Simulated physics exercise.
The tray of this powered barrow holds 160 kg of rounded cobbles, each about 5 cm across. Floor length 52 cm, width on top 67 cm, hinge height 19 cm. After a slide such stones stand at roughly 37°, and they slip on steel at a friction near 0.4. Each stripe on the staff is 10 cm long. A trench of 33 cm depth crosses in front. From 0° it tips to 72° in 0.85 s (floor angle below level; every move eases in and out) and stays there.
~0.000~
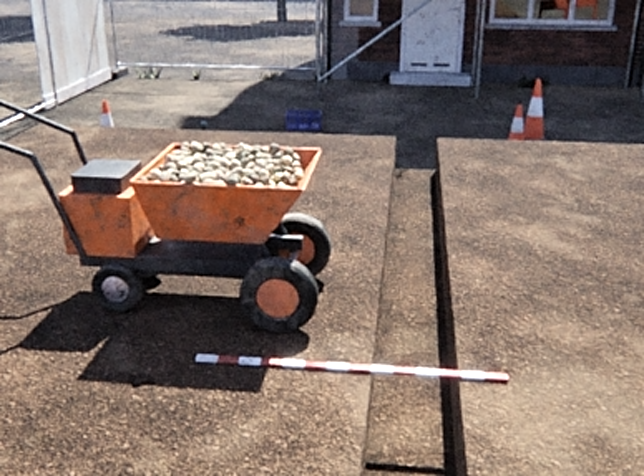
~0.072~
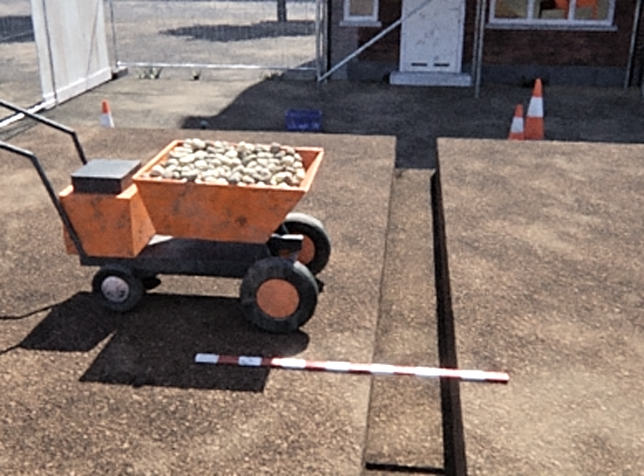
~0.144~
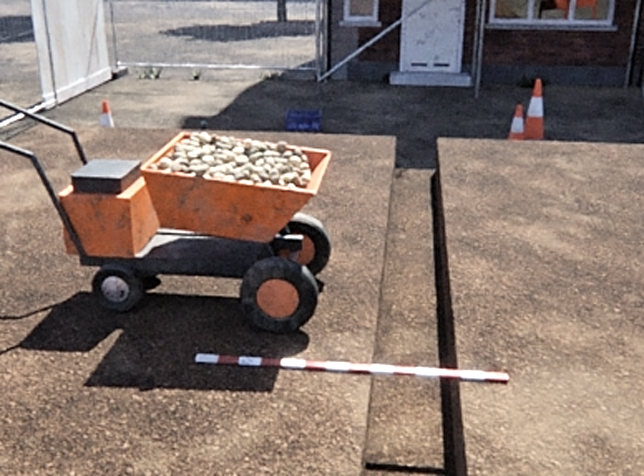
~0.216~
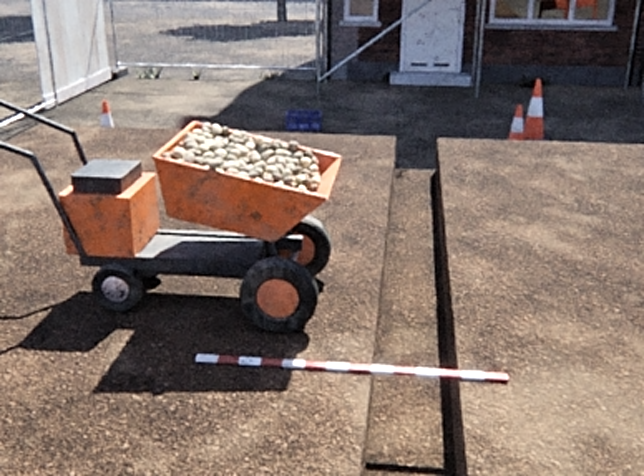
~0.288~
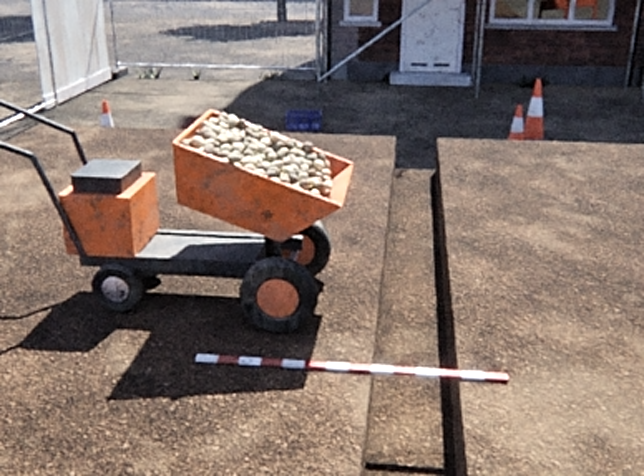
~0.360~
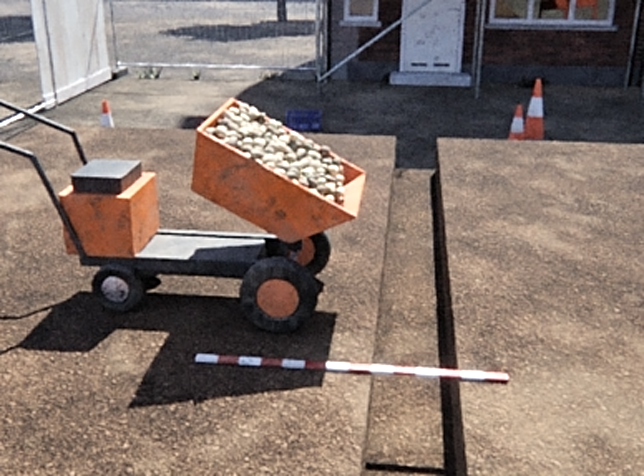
The video shows an orange powered barrow loaded with rounded cobbles standing beside a narrow trench and a red-and-white staff, as its tray tilts steadily toward the right, the rear rising high above the chassis with the stones still inside.
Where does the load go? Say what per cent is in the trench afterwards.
Some 67 per cent of it.
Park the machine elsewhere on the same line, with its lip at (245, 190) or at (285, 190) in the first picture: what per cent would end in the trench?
First some 90, then 85 per cent.
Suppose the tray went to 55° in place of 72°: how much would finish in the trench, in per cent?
In that case some 40 per cent.
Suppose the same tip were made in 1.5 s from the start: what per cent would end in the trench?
Then about 80 per cent.
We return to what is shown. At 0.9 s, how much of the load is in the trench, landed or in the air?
Some 30 per cent.
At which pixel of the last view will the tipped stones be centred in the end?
Around (436, 344).
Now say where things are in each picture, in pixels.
The first picture shows lip at (302, 190), floor tilted 0°, highest stones at (218, 149).
In the second picture, the tray is at 1°, its lip at (306, 191); the top of the load is at (204, 148); the stones move at 0.4 m/s on average.
The third picture shows lip at (314, 194), floor tilted 5°, highest stones at (207, 143); the stones move at 0.7 m/s on average.
In the fourth picture, the tray is at 12°, its lip at (326, 199); the top of the load is at (211, 134); the stones move at 0.9 m/s on average.
In the fifth picture, the tray is at 19°, its lip at (341, 206); the top of the load is at (221, 124); the stones move at 1.1 m/s on average.
In the sixth picture, the tray is at 28°, its lip at (355, 217); the top of the load is at (236, 115); the stones move at 1.2 m/s on average.
After 0.6 s the floor is at 61°; 100 % in the tray; the foremost stones are at (396, 239).
After 0.9 s the floor is at 72°; 58 % in the tray, 29 % in the trench, 13 % past the trench; the foremost stones are at (494, 311).
After 1.3 s the floor is at 72°; 23 % in the tray, 44 % in the trench, 33 % past the trench; the foremost stones are at (631, 322).
After 3.2 s the floor is at 72°; 0 % in the tray, 67 % in the trench, 33 % past the trench; the foremost stones are past the picture's edge.
